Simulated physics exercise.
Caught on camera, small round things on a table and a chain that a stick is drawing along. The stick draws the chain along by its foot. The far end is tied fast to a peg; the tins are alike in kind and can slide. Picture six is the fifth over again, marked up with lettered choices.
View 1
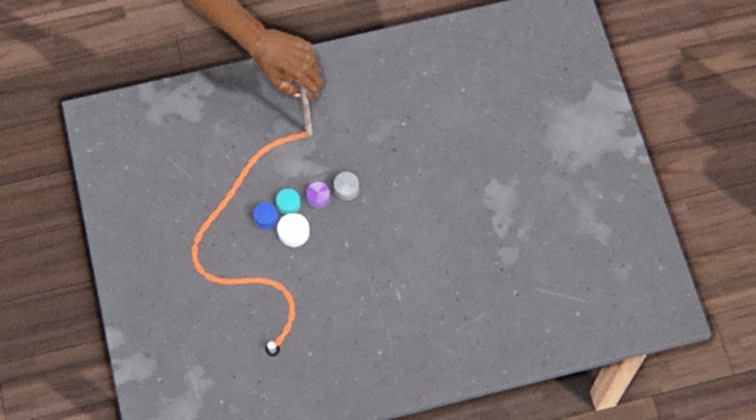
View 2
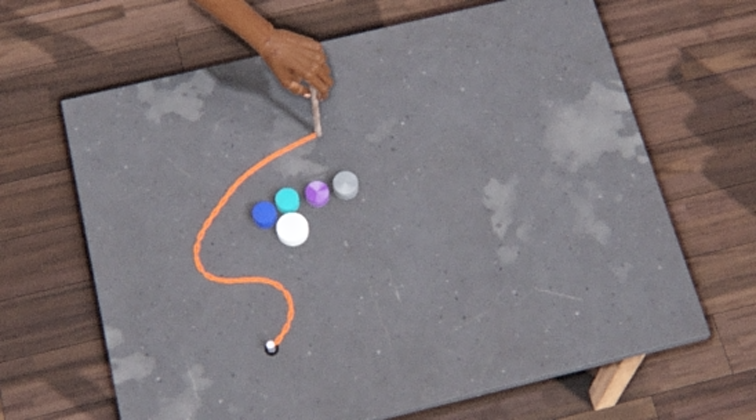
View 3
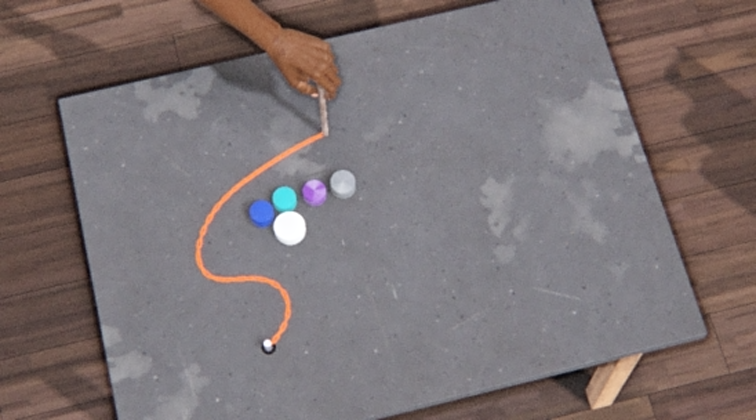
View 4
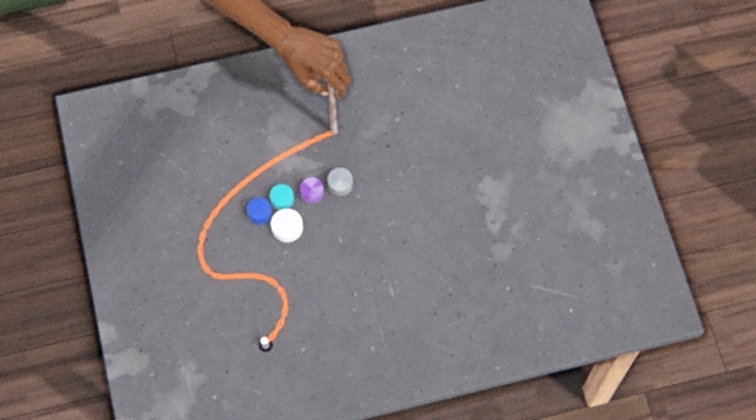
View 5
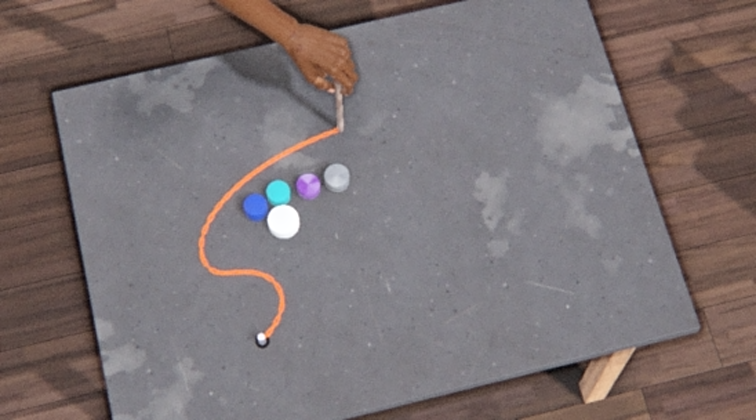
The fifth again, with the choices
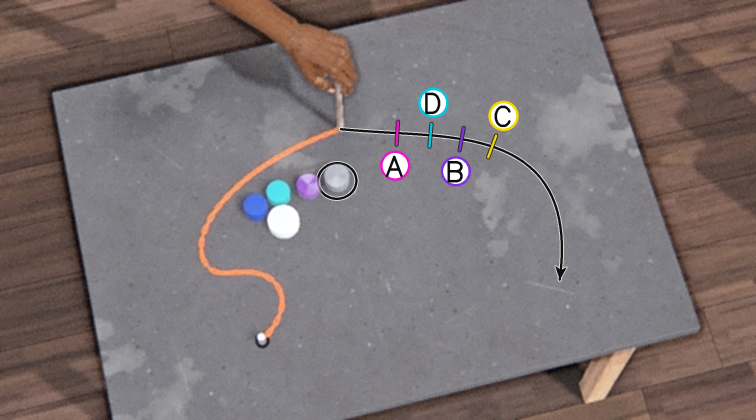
A grey, pale-blotched tabletop on a dark plank floor is seen from high above, slightly tilted. An orange chain winds from a small peg near the bottom, curving left around five small round tins, blue, turquoise, purple, grey and white, to a stick held by a hand at the top. The hand draws the stick and chain end a short way right, straightening the upper curve, while the camera drifts very slightly.
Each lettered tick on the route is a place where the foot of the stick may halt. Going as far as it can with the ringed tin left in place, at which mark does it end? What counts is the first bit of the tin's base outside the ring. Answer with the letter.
It should halt at B.
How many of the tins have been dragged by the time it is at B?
Three.
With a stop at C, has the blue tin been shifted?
Yes.
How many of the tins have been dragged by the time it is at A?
The count is none.
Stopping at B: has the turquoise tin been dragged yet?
Yes.
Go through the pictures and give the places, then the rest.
White tin (294, 230); blue tin (266, 216); peg (272, 348), in the first picture.
Peg (271, 347); purple tin (317, 194), in the second picture.
Turquoise tin (285, 200); grey tin (343, 184), in the third picture.
White tin (287, 226); blue tin (259, 211), in the fourth picture.
Peg (262, 339); purple tin (308, 187); turquoise tin (279, 194), in the fifth picture.
On the marked copy, A at (397, 133); B at (462, 139); C at (492, 146); D at (431, 135); the ring at (337, 181); the route from (341, 129) via (503, 151) to (560, 280).
With B. Early on, foot of the stick (384, 133); grey tin (337, 178).
Further on, foot of the stick (425, 135); grey tin (337, 178).
At the end, foot of the stick (462, 140); turquoise tin (290, 199); grey tin (337, 178); white tin (295, 227); blue tin (273, 213); the grey tin is still in its ring.
As for the rest, A is safe but short; C drags the ringed tin to (350, 189); D is safe but short.
